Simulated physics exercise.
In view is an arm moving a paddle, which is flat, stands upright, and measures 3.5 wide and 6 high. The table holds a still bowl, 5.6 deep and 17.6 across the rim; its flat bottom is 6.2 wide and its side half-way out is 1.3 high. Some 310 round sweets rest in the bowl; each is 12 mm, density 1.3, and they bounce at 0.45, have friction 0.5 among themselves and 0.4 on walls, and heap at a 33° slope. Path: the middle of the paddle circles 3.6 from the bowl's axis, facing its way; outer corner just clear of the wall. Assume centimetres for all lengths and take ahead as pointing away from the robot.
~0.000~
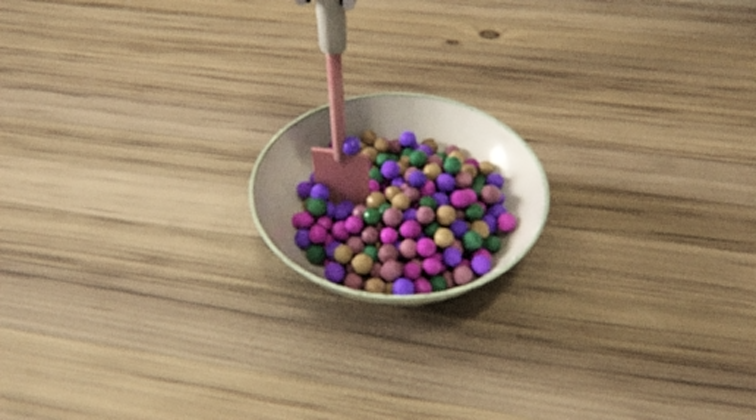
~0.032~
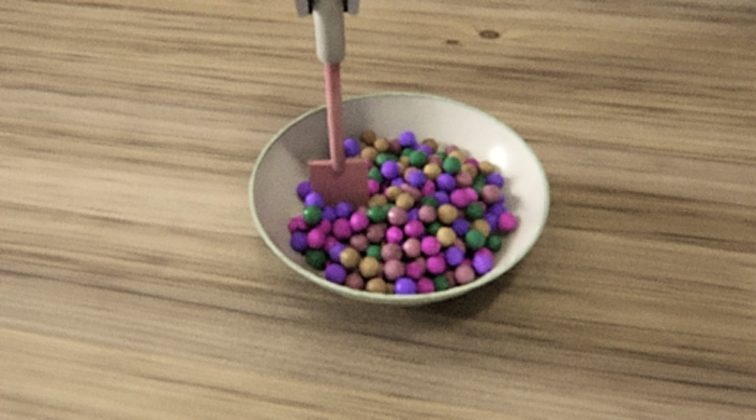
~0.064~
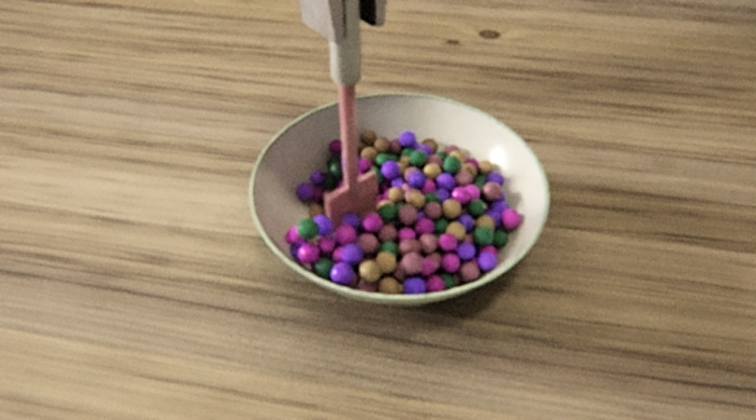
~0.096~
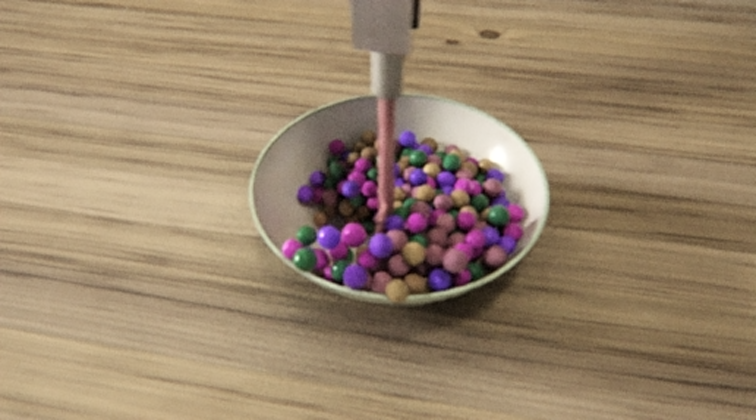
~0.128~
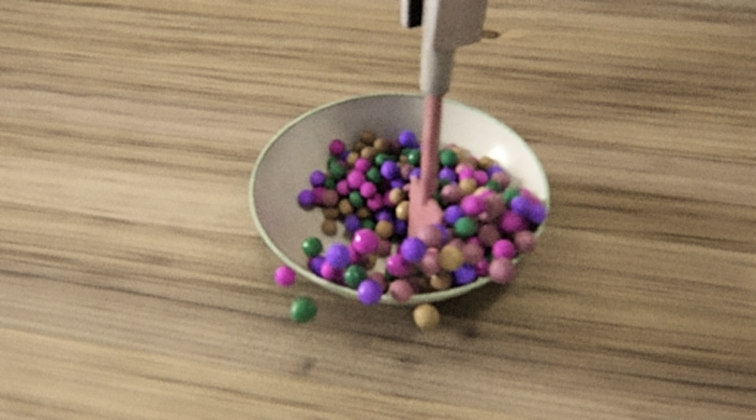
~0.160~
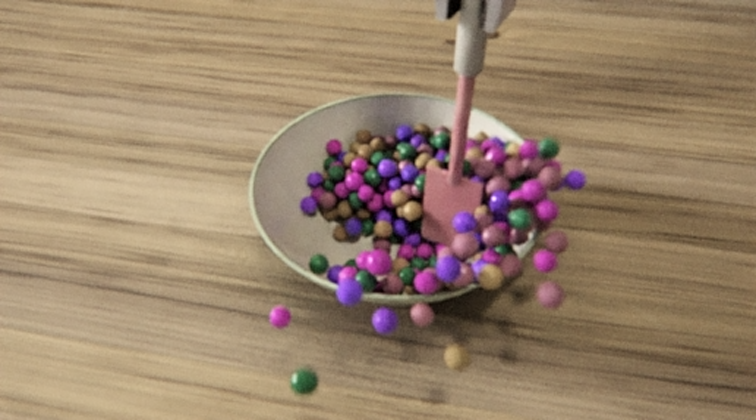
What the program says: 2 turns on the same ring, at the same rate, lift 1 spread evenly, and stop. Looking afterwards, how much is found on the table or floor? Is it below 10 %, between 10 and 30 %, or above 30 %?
Above 30 %.
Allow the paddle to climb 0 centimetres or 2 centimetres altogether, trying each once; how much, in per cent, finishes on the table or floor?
Close to 55 and 45 percent, in that order.
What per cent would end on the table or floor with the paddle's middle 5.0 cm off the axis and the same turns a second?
Then about 50 per cent.
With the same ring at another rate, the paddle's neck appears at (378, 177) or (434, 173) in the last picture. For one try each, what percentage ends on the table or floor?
Some 15 and 40 per cent.
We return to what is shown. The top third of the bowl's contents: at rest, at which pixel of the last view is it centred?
Looks like roughly (356, 246) to me.
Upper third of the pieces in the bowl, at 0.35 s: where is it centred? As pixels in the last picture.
I'd point to somewhere close to (299, 183).
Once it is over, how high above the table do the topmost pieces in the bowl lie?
About 5.0 cm.
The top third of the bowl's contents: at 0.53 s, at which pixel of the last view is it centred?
Near (472, 232).
After 0.35 s, 15° round, highest piece 10 above the table; 203 in the bowl, 69 on the table or floor, 41 in flight or on the tool.
After 0.53 s, 230° round, highest piece 9 above the table; 168 in the bowl, 137 on the table or floor, 8 in flight or on the tool.
After 0.82 s, 0° round, highest piece 5 above the table; 158 in the bowl, 155 on the table or floor.
After 1.52 s, 0° round, highest piece 5 above the table; 158 in the bowl, 155 on the table or floor.
At rest, 158 in the bowl, 155 on the table or floor. That is 50 % on the table or floor.
